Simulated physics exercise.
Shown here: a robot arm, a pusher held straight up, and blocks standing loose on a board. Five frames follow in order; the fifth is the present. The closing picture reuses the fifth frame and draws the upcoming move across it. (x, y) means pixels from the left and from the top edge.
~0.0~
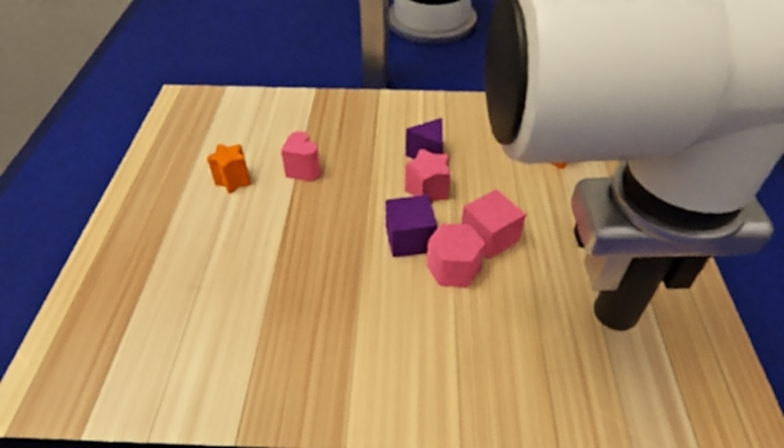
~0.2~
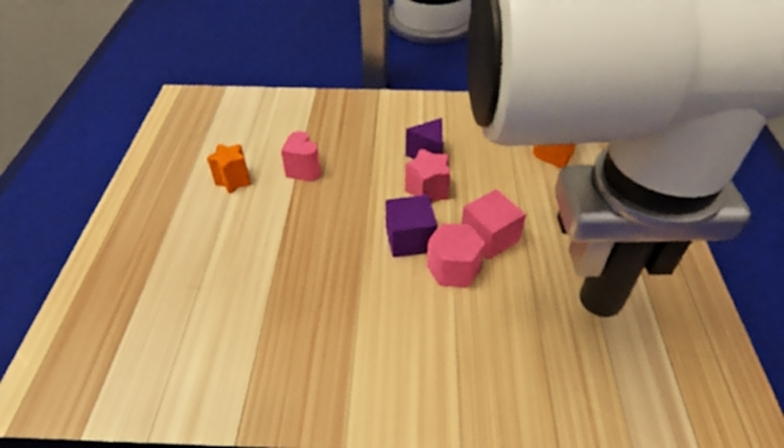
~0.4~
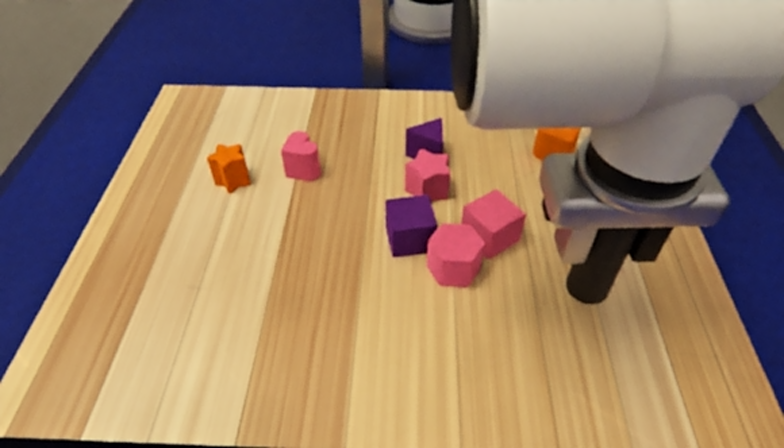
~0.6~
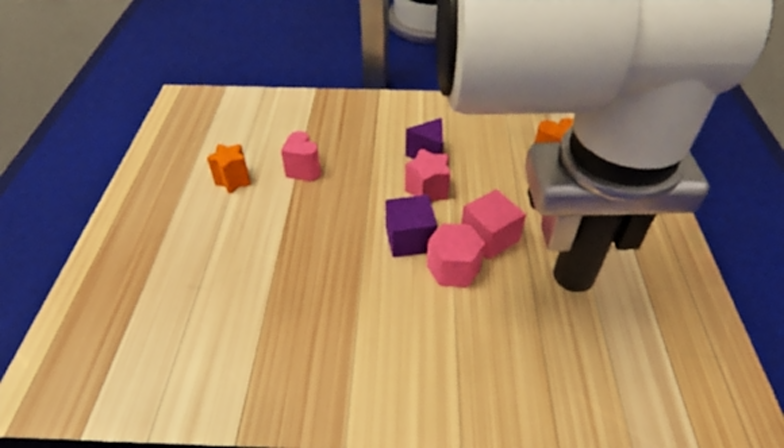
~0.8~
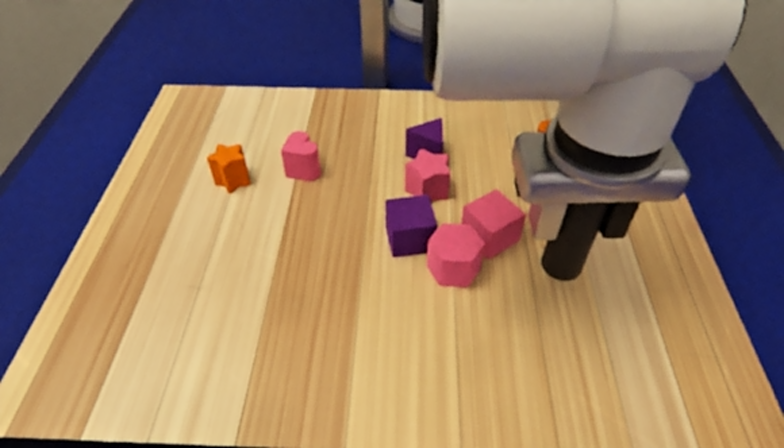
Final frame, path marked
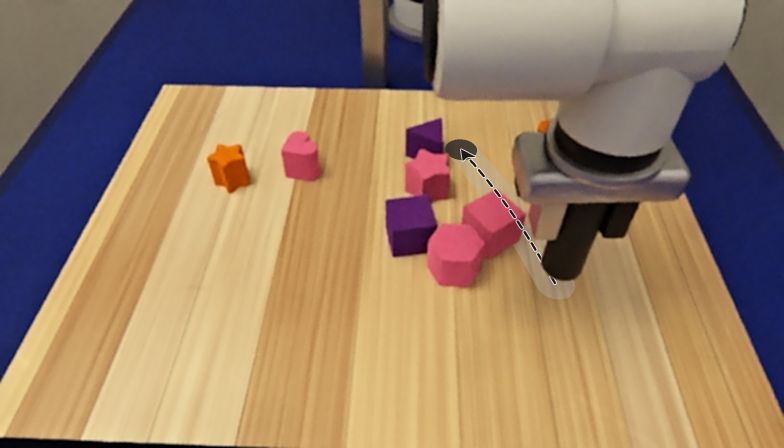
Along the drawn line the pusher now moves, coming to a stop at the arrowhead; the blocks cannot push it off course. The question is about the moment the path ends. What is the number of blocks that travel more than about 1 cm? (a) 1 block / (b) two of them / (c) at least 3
I'll go with a - 1 block.
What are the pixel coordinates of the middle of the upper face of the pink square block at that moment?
Pixel (478, 194).
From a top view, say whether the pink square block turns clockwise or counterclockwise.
That block twists counter-clockwise.
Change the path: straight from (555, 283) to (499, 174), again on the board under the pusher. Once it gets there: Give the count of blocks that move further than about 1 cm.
Count: 1.
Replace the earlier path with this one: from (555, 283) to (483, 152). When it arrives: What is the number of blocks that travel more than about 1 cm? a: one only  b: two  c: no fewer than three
That would be a.
Path on the board, from (555, 283) through (523, 230) and (492, 186) to (461, 150).
The first path, step by step. One third of the way, pusher (528, 212); pink square block (486, 202), turned 30° anticlockwise.
Two thirds of the way, pusher (495, 168); pink square block (478, 194), turned 70° anticlockwise.
At the end, pusher (463, 131); purple triangular block in place; pink square block (478, 194), turned 70° anticlockwise.
